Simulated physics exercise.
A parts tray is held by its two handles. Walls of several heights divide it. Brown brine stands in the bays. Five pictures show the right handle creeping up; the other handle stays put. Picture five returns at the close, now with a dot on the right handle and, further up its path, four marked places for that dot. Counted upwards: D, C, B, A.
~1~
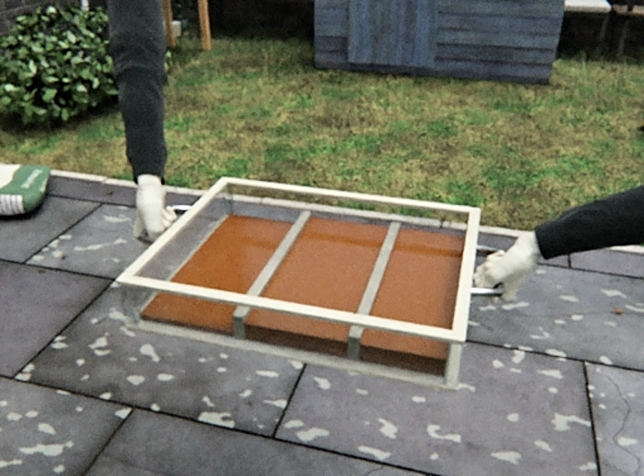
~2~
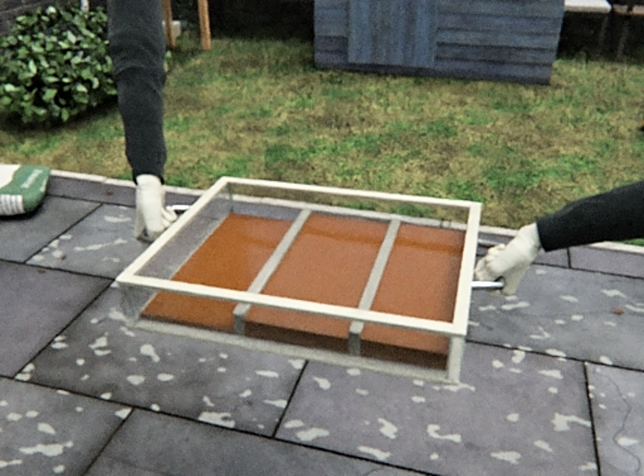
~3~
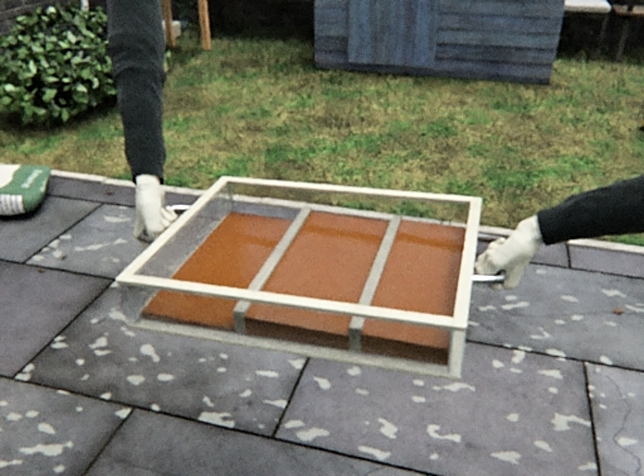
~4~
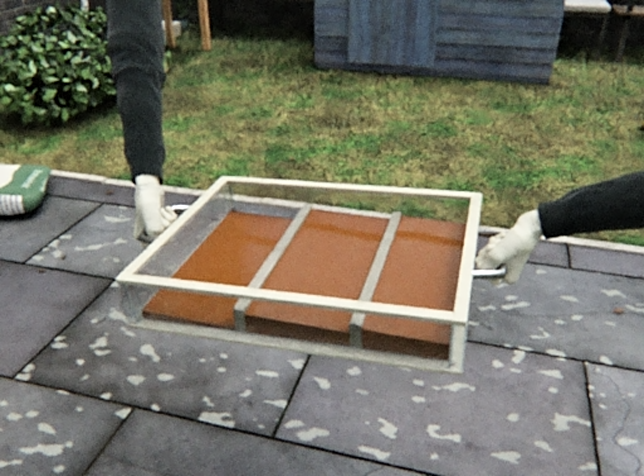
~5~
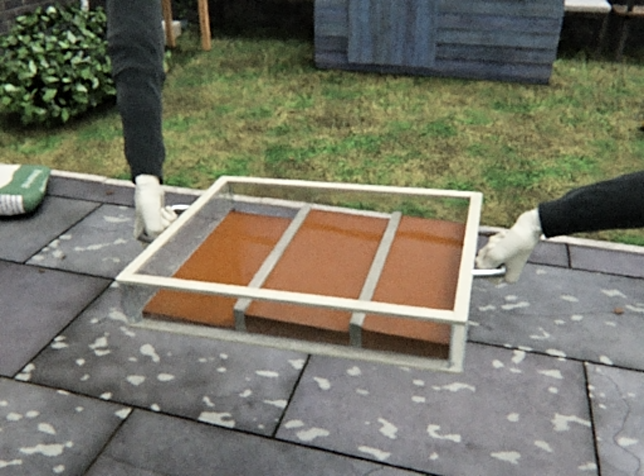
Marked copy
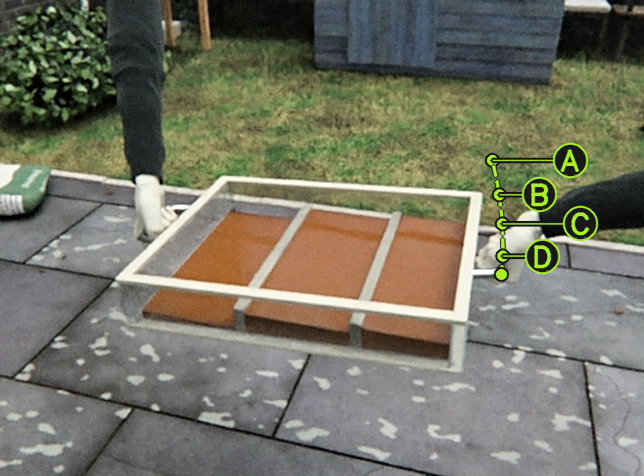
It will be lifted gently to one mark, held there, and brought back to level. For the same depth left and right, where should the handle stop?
B beats the others.
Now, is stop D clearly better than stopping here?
No.
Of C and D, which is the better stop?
C it is.
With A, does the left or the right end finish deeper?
The left one.
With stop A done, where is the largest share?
It is the left one.
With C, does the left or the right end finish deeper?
The right end bay.
In lime, A at (492, 160); B at (499, 194); C at (502, 223); D at (502, 256).
For stop A, the left end bay stands much deeper than the other; nothing spills.
For stop B, the two end bays stand about equally deep; nothing spills.
For stop C, the right end bay stands much deeper than the other; nothing spills.
For stop D, the right end bay stands much deeper than the other; nothing spills.
